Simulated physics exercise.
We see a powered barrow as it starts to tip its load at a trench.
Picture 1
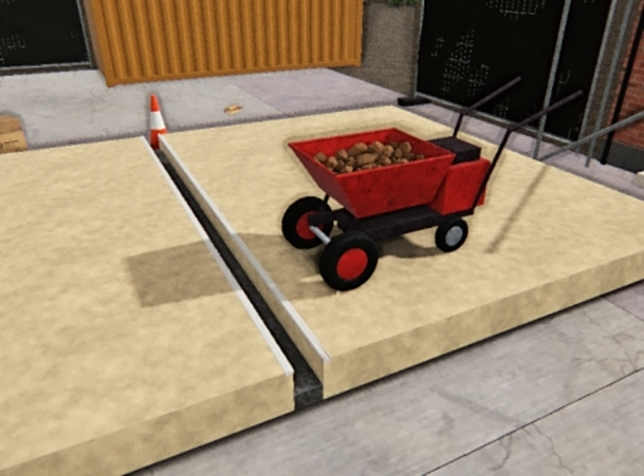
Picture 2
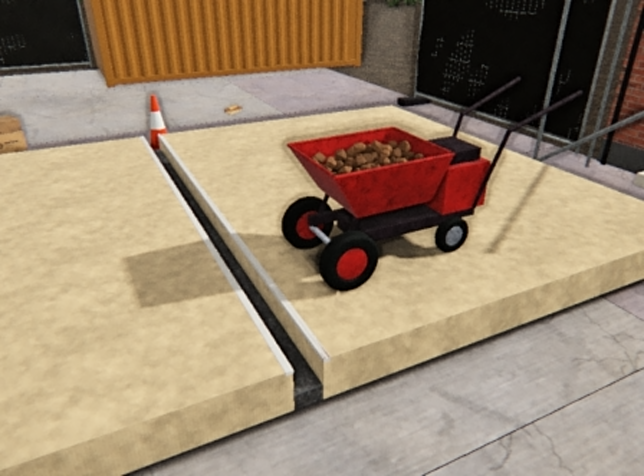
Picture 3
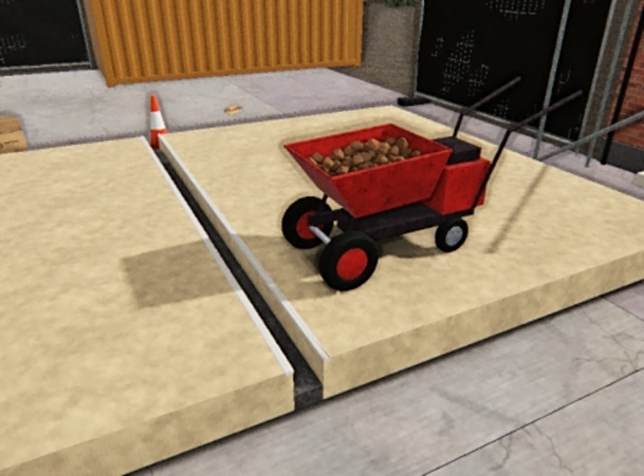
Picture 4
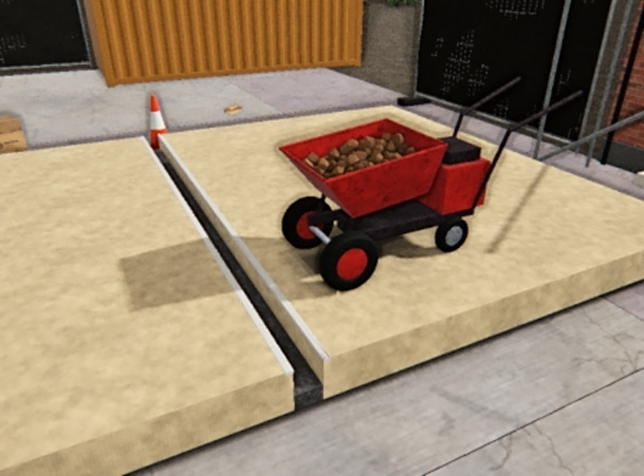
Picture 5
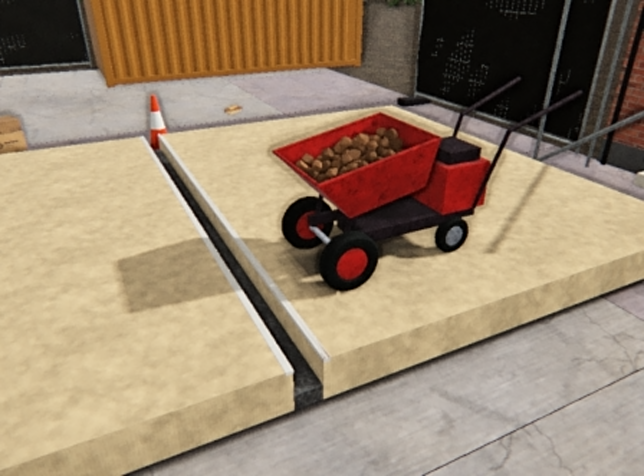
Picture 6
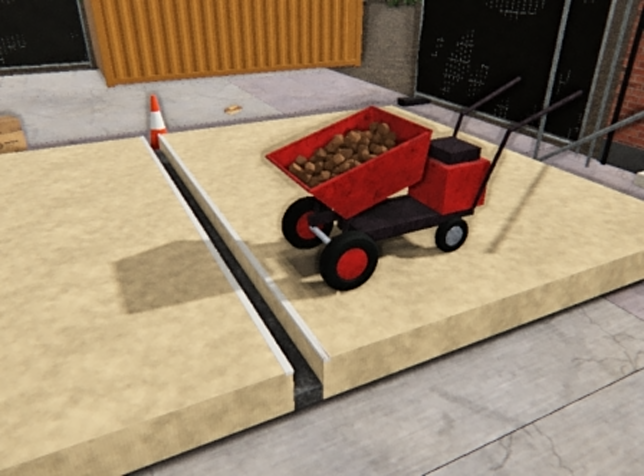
At first, a red powered barrow stands still on a sandy slab beside a narrow trench, its level skip loaded with brown clods. The skip then begins to tilt forward to the left, its back rising gradually, until it is clearly slanted with the clods still inside and the wheels unmoved.
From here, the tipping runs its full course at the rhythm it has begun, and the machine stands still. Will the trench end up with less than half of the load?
Below half.
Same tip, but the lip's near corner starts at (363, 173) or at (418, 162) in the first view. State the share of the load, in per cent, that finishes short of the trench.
About 10 % and about 60 %.
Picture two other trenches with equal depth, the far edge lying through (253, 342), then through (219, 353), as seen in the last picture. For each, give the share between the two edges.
Result, try 1: 40 in a hundred; try 2: 80 in a hundred.
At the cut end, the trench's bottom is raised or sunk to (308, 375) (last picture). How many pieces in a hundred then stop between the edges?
I'd guess close to 20 percent.
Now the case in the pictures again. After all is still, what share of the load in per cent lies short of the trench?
About 0 %.
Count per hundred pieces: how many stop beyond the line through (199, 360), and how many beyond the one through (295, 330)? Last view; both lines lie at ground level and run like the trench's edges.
About 30 percent, then about 100 percent.
Soon, skip tipped steeply; all in the skip.
A while on, skip tipped right over; most in the skip; a small part beyond it; a small part falling.
Towards the end, skip tipped right over; about a quarter in the skip; a stray few in or heaped over the trench; most beyond it; a stray few falling.
Finally, skip tipped right over; about a quarter in or heaped over the trench; most beyond it.
